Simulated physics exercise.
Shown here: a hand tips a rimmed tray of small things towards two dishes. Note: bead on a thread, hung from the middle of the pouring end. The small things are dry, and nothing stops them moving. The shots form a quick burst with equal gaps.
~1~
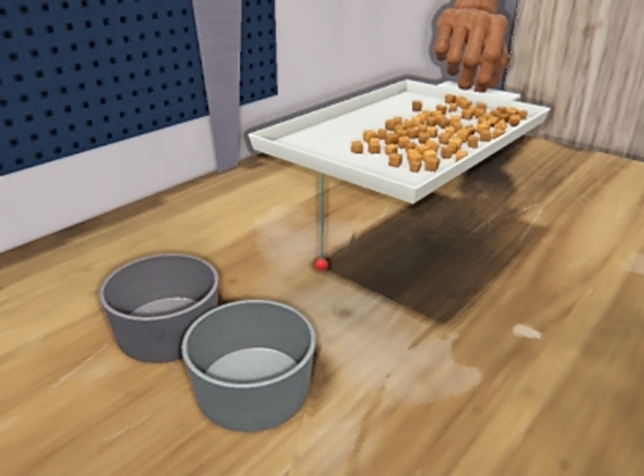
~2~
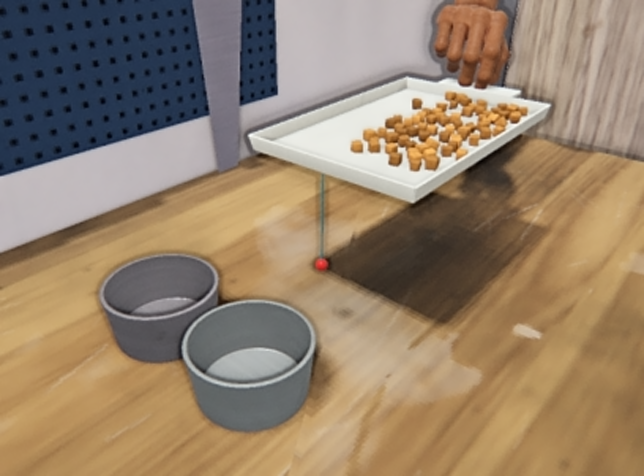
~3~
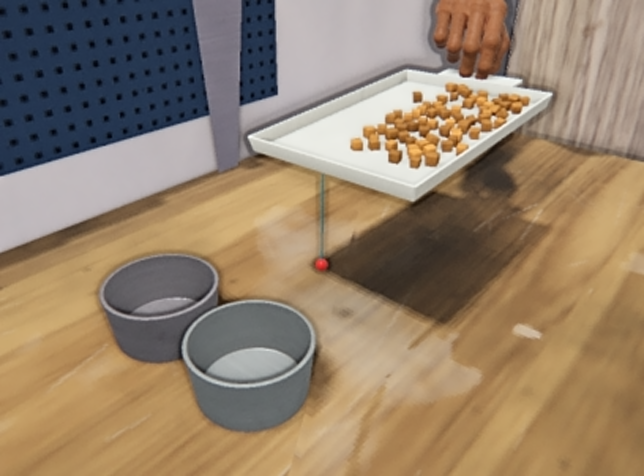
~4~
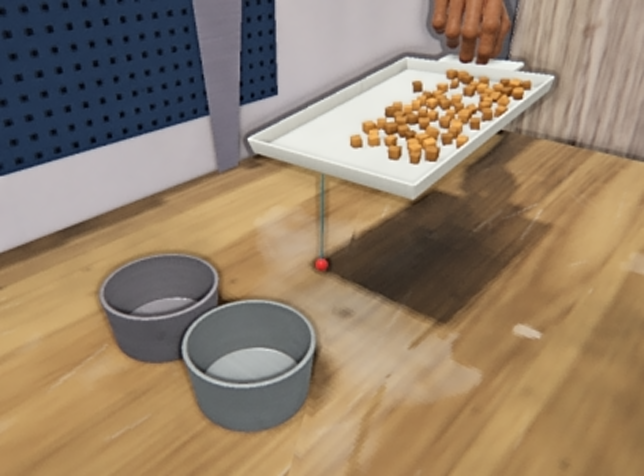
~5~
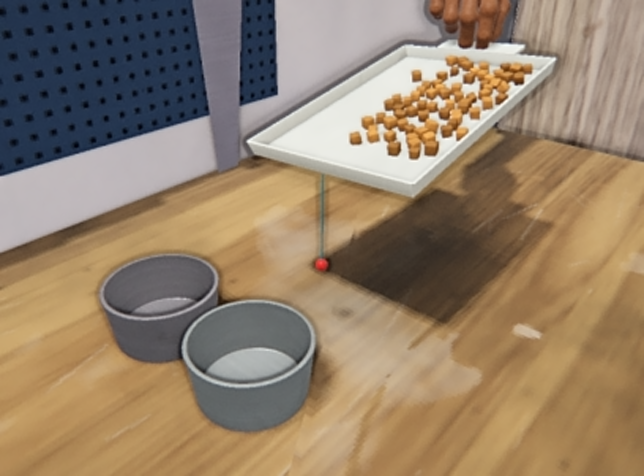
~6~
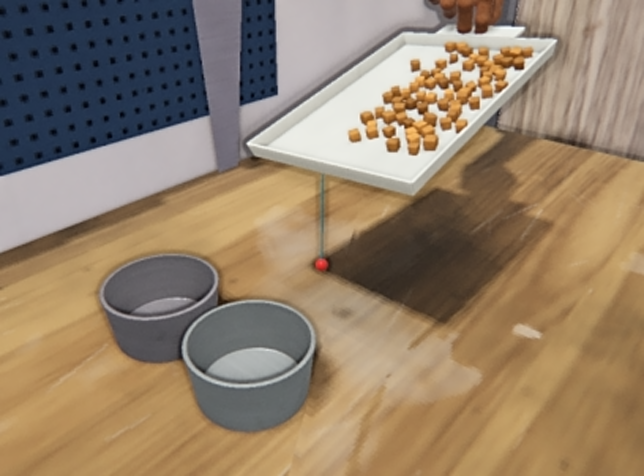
The clip opens on a hand holding a level white rimmed tray of small brown cubes above a wooden table, near two empty gray dishes. The hand then raises the far end, gradually tilting the tray toward its lower left corner, while the red bead hangs still on its thread.
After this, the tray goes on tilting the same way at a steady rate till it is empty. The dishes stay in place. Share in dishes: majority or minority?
The dishes will catch only a minority of the load.
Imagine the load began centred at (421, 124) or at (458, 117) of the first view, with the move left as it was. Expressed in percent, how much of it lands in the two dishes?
Respectively 20 and 10 per cent.
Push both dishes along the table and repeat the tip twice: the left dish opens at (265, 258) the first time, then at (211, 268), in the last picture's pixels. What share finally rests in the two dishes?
In order, 40 % and 80 %.
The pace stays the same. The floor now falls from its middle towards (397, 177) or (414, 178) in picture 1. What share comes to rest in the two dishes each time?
Roughly 0 % in the first case and 0 % in the second.
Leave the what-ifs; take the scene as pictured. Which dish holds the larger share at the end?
So the winner turns out to be the right-side one.
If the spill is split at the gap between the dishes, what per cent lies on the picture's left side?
It comes to near 10 percent of the spill.
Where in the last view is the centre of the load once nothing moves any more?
(250, 327).
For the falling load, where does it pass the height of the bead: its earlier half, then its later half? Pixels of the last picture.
About (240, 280) to begin with, then about (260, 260).
Soon after the last picture, tray tipped steeply; nearly all on the tray; a small part in the air.
A little later, tray tipped past a quarter turn; nearly all on the tray; a small part outside both.
Later still, tray tipped past a quarter turn; about a quarter in the right dish; a small part in the left dish; most outside both.
At rest, tray tipped past a quarter turn; about a quarter in the right dish; a small part in the left dish; most outside both.
